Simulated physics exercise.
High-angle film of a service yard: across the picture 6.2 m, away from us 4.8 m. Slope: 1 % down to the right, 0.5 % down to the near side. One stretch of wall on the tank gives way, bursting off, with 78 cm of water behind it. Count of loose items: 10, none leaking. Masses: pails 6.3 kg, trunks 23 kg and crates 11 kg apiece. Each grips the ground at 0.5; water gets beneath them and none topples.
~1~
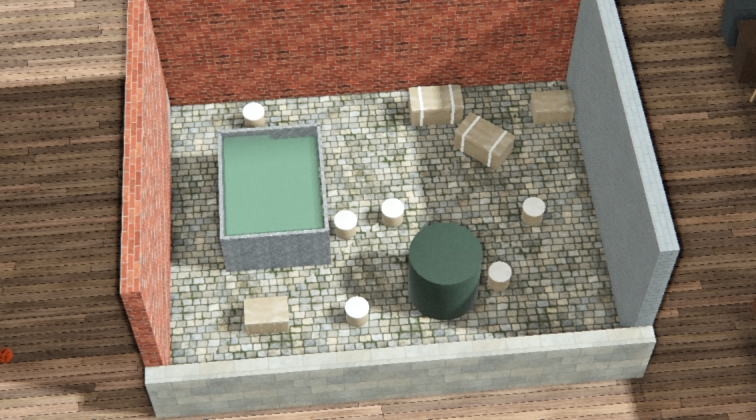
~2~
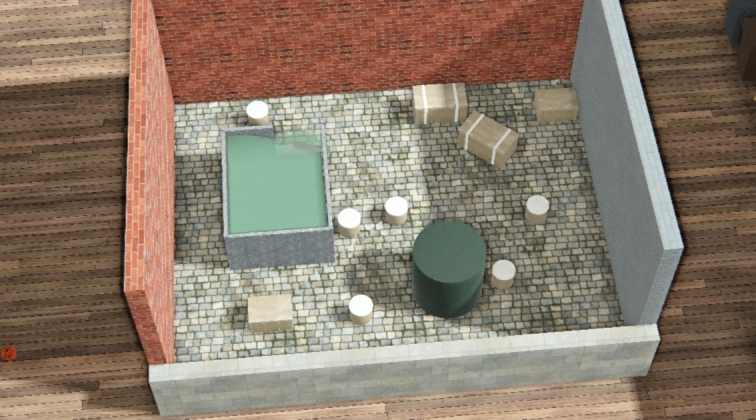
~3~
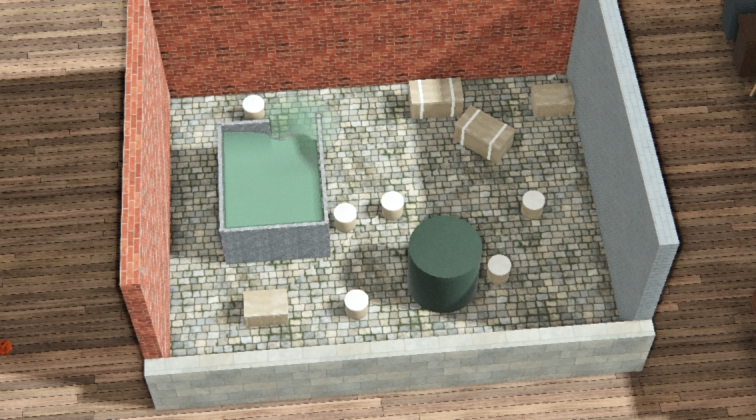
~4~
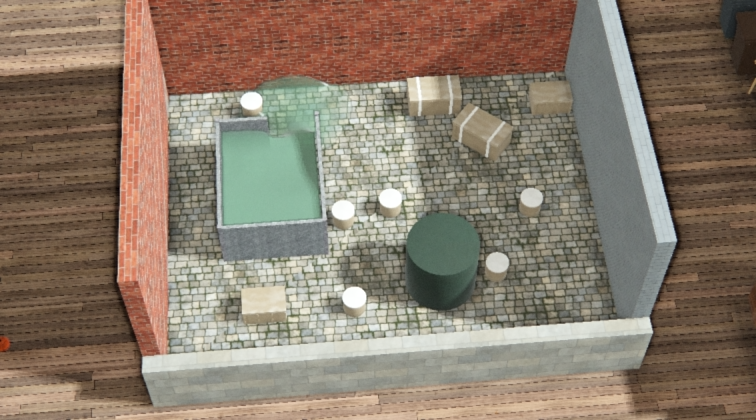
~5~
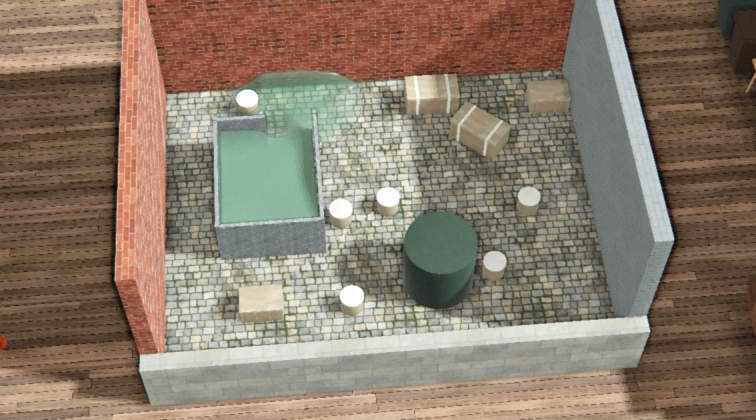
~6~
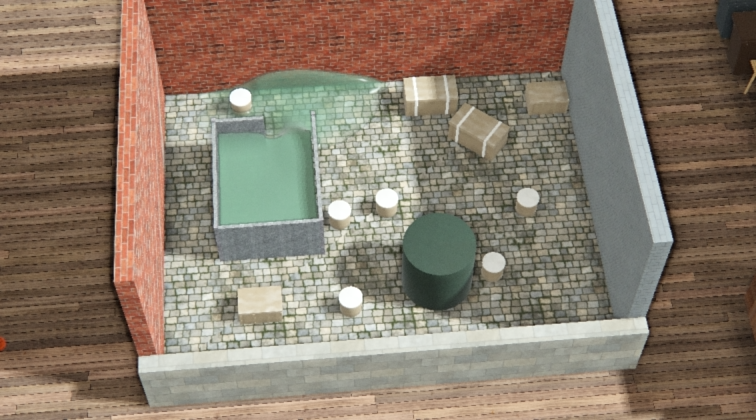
Green water pouring through a gap in the far wall of a grey tank, spreading along the brick wall and nudging a pail.
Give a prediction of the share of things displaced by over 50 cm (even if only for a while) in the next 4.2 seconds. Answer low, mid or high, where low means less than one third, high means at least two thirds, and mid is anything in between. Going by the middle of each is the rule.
Mid.
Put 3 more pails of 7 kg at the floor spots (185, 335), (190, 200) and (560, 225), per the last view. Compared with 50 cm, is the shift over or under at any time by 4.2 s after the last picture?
Result, one by one: Exceeded, exceeded and exceeded.
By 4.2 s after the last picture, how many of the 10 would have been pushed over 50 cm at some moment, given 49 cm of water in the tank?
You'd get 3 in that case.
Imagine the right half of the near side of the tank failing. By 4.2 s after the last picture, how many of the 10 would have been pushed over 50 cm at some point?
Count: 2.
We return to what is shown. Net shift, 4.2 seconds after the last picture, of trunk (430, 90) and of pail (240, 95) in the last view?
Net shifts, in order: 200 cm and 400 cm.
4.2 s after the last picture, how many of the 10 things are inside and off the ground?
By my count, 3.
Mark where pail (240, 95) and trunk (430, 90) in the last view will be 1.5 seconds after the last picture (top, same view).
Roughly (205, 144), then roughly (490, 97).
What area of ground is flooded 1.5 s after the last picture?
I'd put it close to 13 m2.
Then, 0.4 s after the last picture 0 of 10 are over 50 cm from their spots; 0 afloat.
Then, 1.5 s after the last picture 2 of 10 are over 50 cm from their spots; 0 afloat.
Then, 2.8 s after the last picture 4 of 10 are over 50 cm from their spots; 4 afloat.
Then, 4.2 s after the last picture 5 of 10 are over 50 cm from their spots, and 5 have been at some point; 3 afloat.
